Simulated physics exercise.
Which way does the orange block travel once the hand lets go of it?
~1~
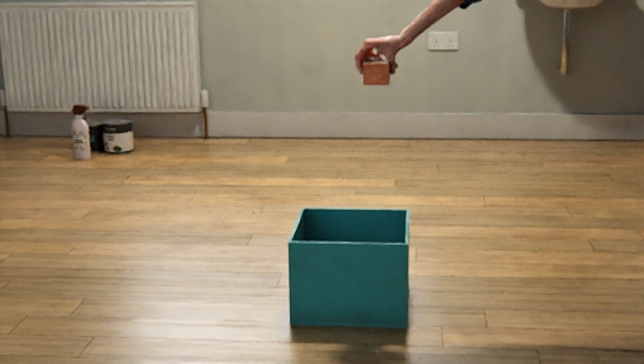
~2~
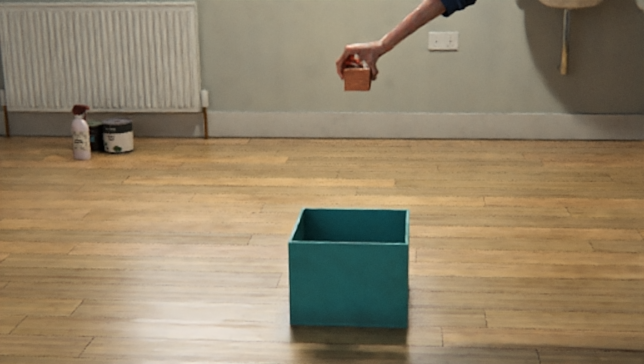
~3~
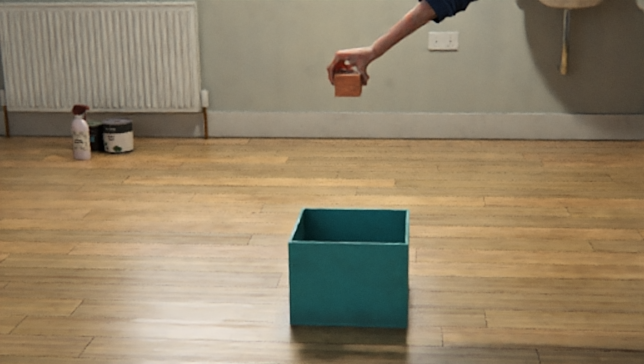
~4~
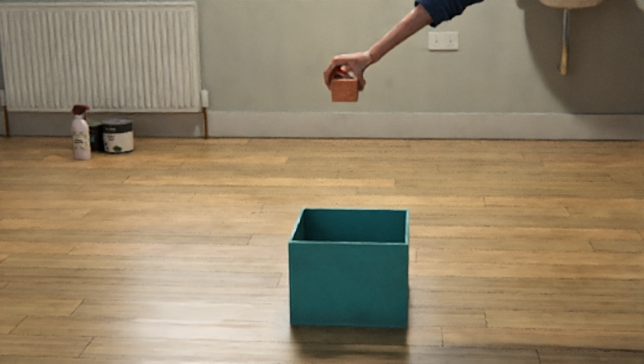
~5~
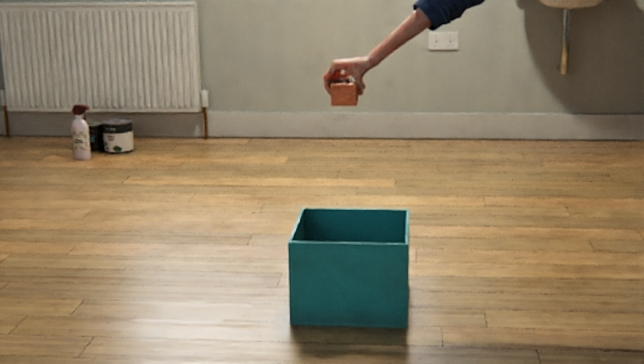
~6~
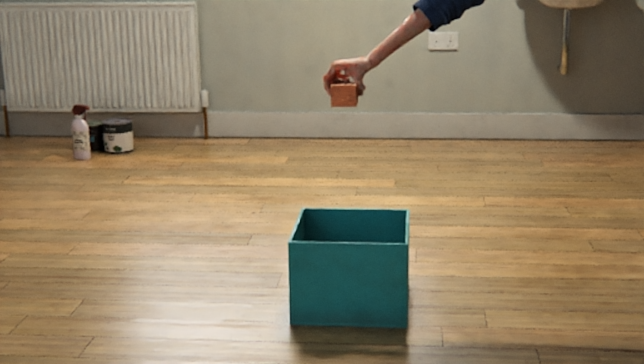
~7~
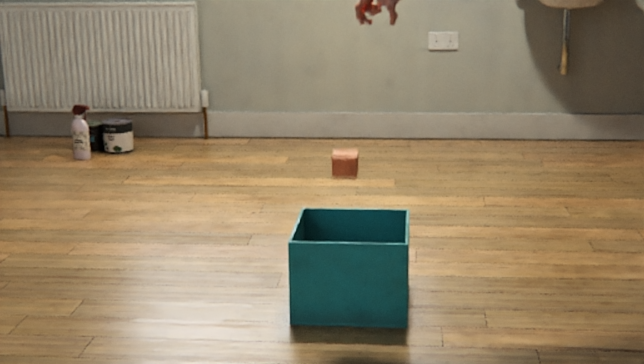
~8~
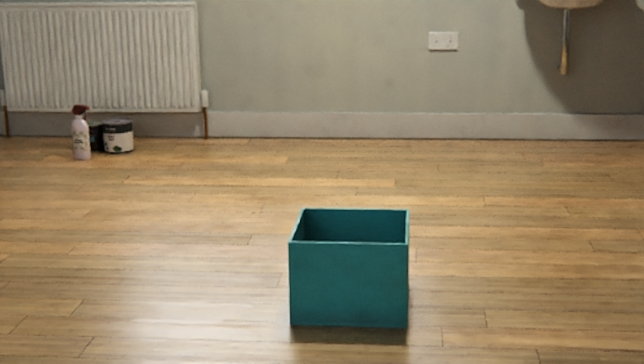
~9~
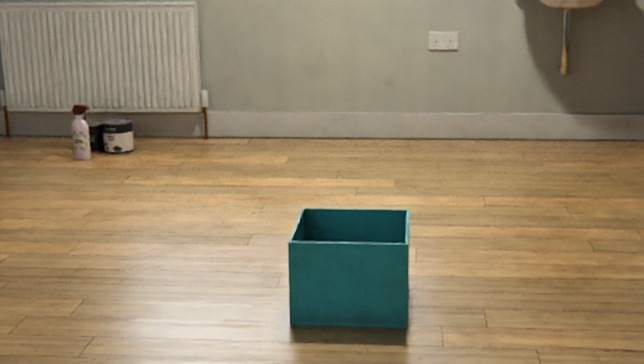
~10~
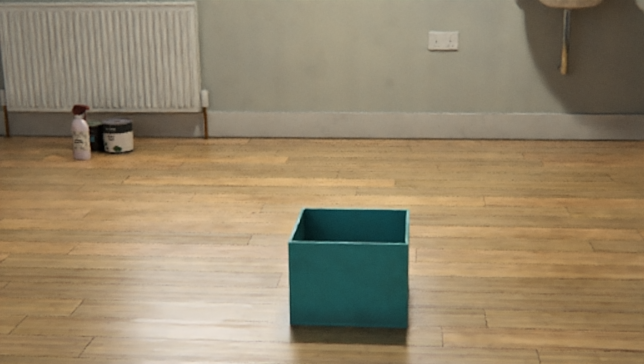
The orange block moves down, falling toward the open teal box below.
The clip opens on a hand reaching in from the upper right, holding a small orange block above an open teal box on a wooden floor. The hand carries the block a short way to the left and slightly down, then steadies it over the box. After holding it nearly still, the hand lets go and draws back upward as the block falls. The block drops into the box and is hidden from view behind its walls. The clip ends with the hand gone and the box standing in the same place, unmoved.
